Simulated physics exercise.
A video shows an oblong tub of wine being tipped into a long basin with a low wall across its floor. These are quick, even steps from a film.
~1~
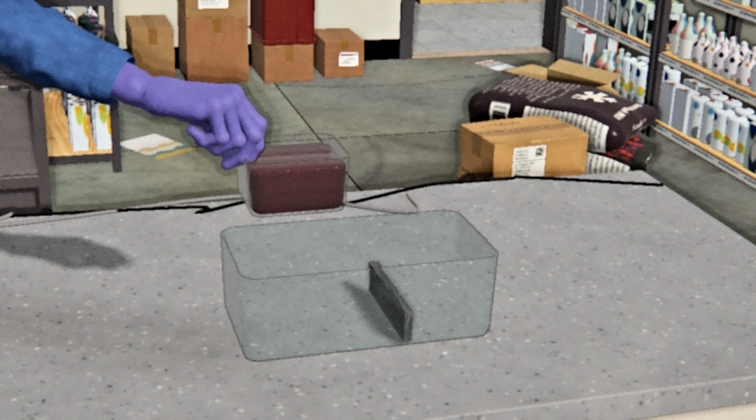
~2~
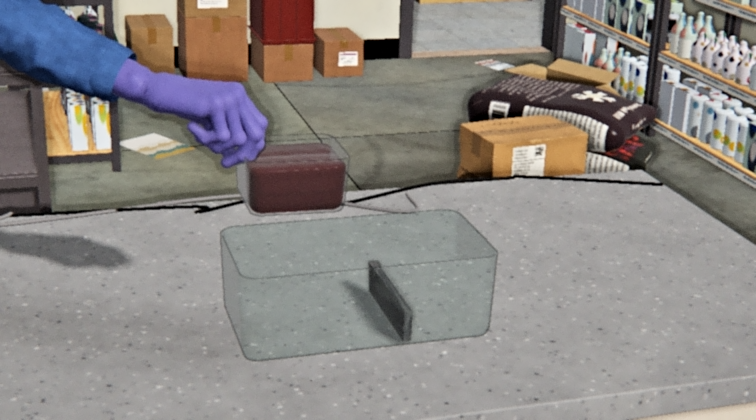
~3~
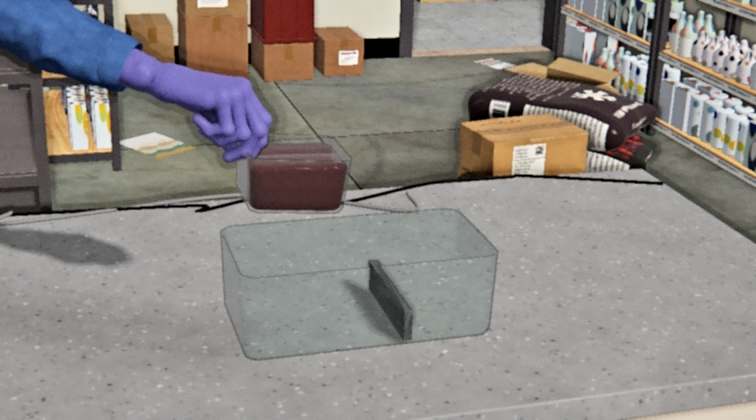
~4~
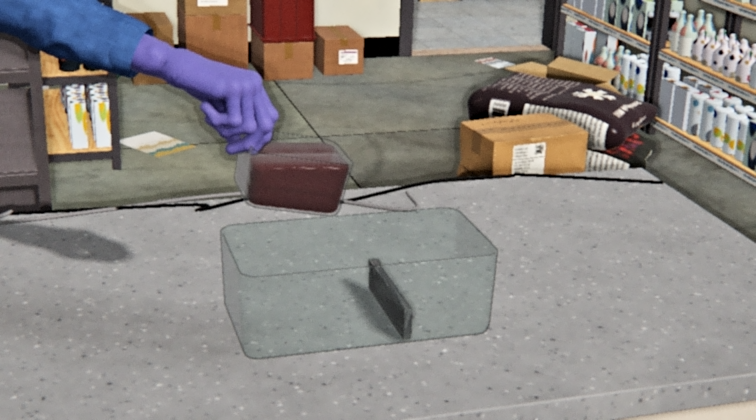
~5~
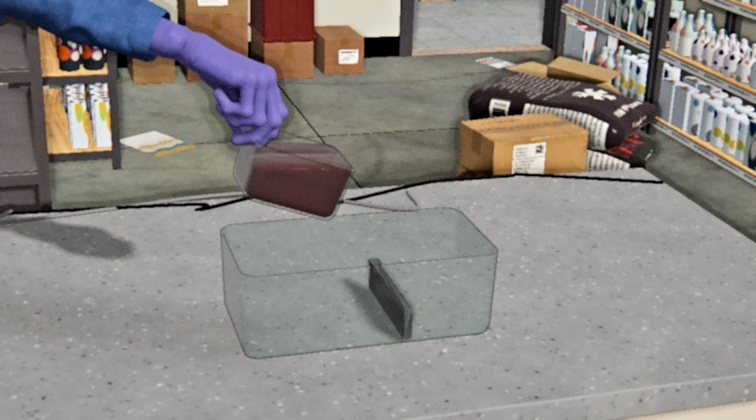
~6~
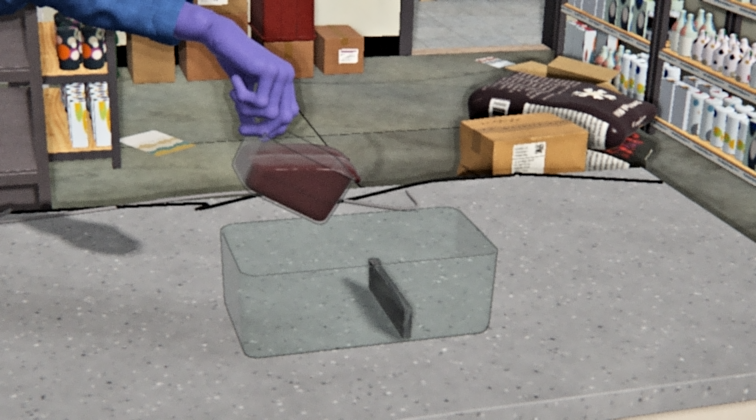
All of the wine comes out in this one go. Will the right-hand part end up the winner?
No. The winner here is the left pocket, by the look of it.
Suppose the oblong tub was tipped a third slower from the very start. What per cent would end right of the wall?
About 45 %.
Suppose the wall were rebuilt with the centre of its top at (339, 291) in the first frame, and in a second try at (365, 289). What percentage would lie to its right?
With the first placement it is 95 %, with the second 75 %.
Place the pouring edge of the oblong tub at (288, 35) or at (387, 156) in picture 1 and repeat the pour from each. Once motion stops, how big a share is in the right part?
Roughly 5 % the first time and roughly 80 % the second.
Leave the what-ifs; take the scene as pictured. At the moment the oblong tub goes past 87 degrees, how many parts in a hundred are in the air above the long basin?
I'd put it near 30 per cent.
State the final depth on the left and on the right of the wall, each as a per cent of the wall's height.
I'd say close to 30 per cent on the left side and 30 on the right.
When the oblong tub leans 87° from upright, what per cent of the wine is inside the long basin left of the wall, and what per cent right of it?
Left: 20 %; right: 20 %.
A moment on, the tilt is 87° and 27 per cent is still to pour, 22 is left of the wall and 21 right of it.
Next, the tilt is 99° and 7 per cent is still to pour, 58 is left of the wall and 32 right of it.
Then the tilt is 99° and 1 per cent is still to pour, 64 is left of the wall and 32 right of it.
Later the tilt is 99° and 0 per cent is still to pour, 67 is left of the wall and 32 right of it.
In the end 67 per cent lies left of the wall, 32 right of it and 1 outside.
